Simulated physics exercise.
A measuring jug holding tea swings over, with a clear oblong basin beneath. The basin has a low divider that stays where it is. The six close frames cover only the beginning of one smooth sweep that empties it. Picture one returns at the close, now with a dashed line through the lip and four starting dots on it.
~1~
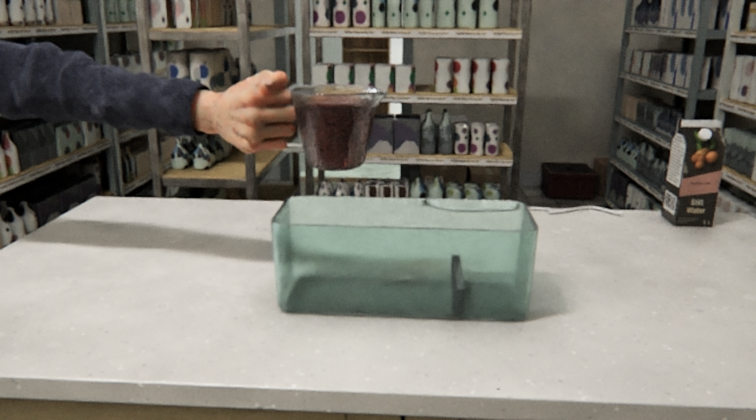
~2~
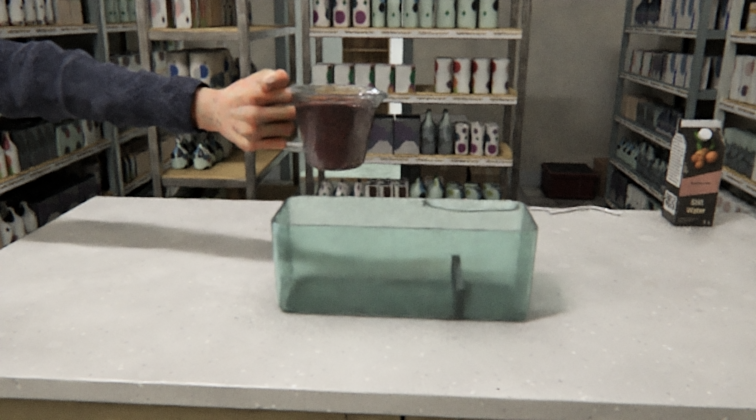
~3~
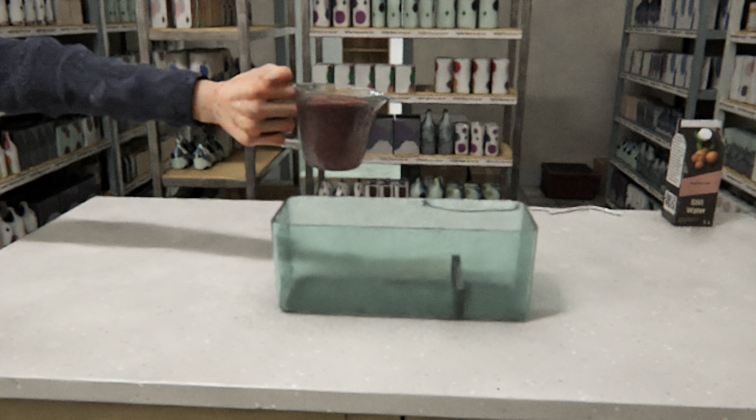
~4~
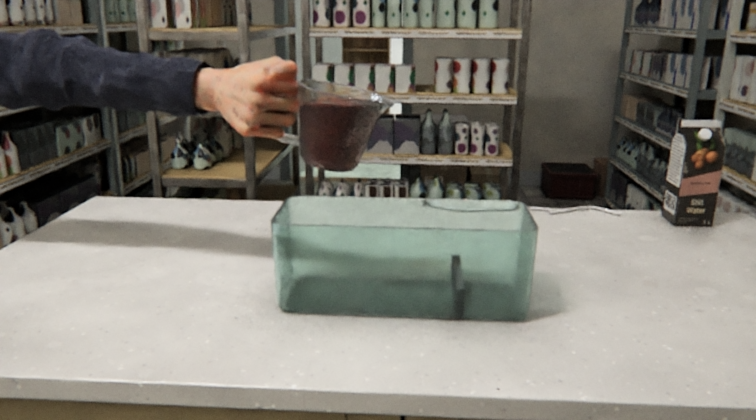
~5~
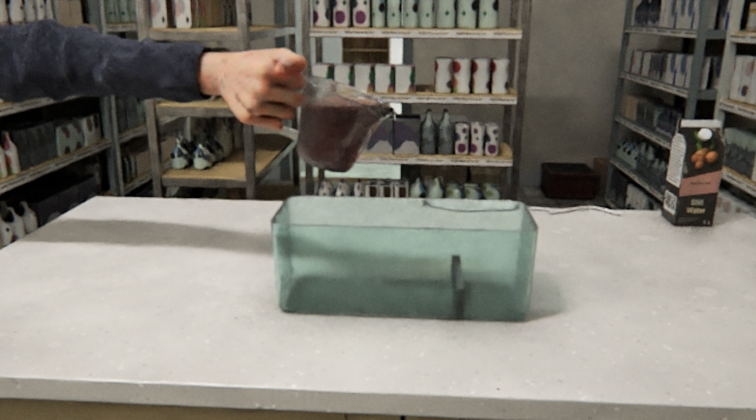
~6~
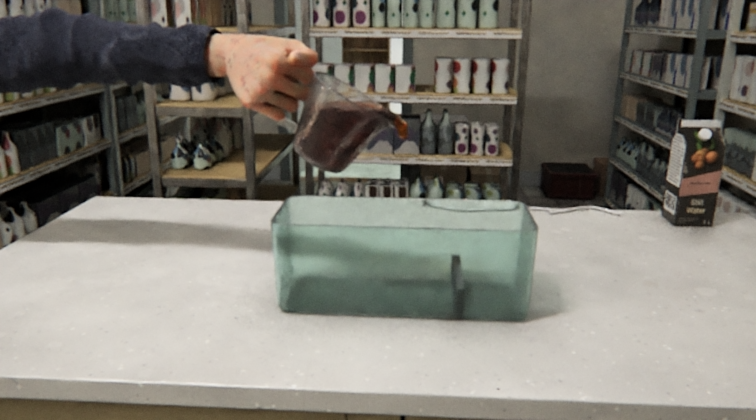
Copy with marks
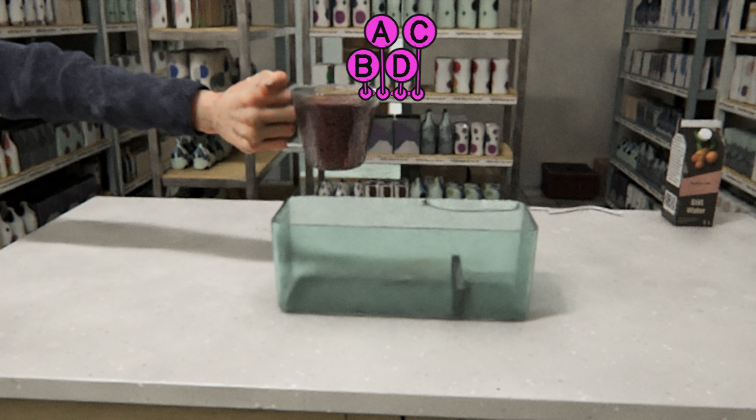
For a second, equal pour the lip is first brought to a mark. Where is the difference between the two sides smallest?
I would pick dot C.
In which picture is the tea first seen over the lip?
In picture 6.
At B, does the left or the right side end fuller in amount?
More ends on the left.
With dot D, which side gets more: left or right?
The left side.
In magenta, A at (382, 93); B at (365, 92); C at (417, 93); D at (400, 93).
With A, about 93 % ends left of the wall and 5 % right of it.
With B, about 94 % ends left of the wall and 6 % right of it.
With C, about 53 % ends left of the wall and 47 % right of it.
With D, about 83 % ends left of the wall and 16 % right of it.
